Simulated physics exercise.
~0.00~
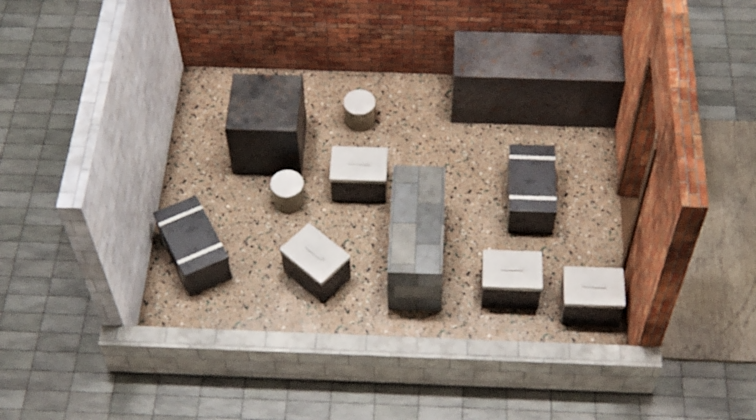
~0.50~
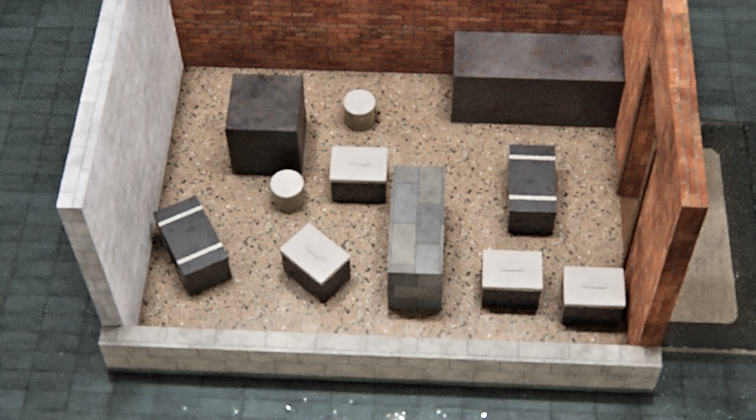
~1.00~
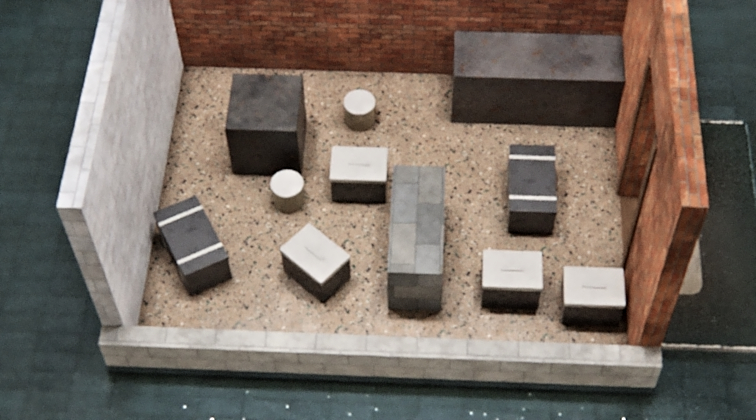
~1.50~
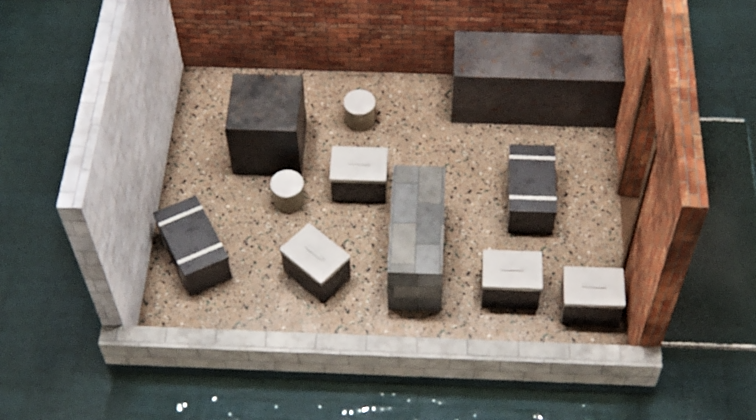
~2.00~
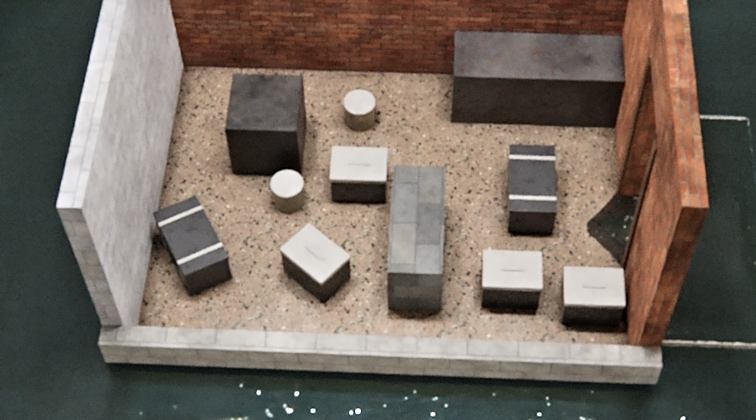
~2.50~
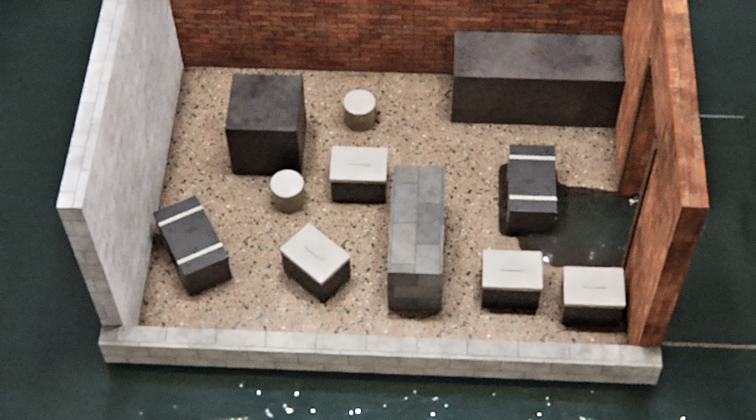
Dark water spreads around the walled room, then seeps through the right doorway onto the floor.
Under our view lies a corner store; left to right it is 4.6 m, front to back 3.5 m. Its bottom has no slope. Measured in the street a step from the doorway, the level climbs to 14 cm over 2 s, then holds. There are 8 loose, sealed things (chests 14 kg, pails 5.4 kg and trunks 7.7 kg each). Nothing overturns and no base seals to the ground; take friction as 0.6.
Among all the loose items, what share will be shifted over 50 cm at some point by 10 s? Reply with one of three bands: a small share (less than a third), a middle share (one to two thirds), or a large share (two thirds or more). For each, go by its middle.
A small share, less than a third.
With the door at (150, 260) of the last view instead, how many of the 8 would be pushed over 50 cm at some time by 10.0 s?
Count: 2.
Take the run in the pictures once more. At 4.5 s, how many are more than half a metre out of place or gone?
At that moment it comes to 1.
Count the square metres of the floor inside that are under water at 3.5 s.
At that time the wet patch spans about 3.0 m2.
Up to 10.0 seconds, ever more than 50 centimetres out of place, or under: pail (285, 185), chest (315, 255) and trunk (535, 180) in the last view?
One by one in that order: Below; below; above.
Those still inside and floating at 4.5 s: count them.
That would be 1 of them.
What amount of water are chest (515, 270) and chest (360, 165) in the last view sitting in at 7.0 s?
Some 6 cm at the first, some 2 cm at the second.
After 3.5 s 1 of 8 are over 50 cm from their spots; 0 afloat.
After 4.5 s 1 of 8 are over 50 cm from their spots; 1 afloat.
After 7.0 s 1 of 8 are over 50 cm from their spots; 1 afloat.
After 10.0 s 1 of 8 are over 50 cm from their spots, and 1 have been at some point; 1 afloat.
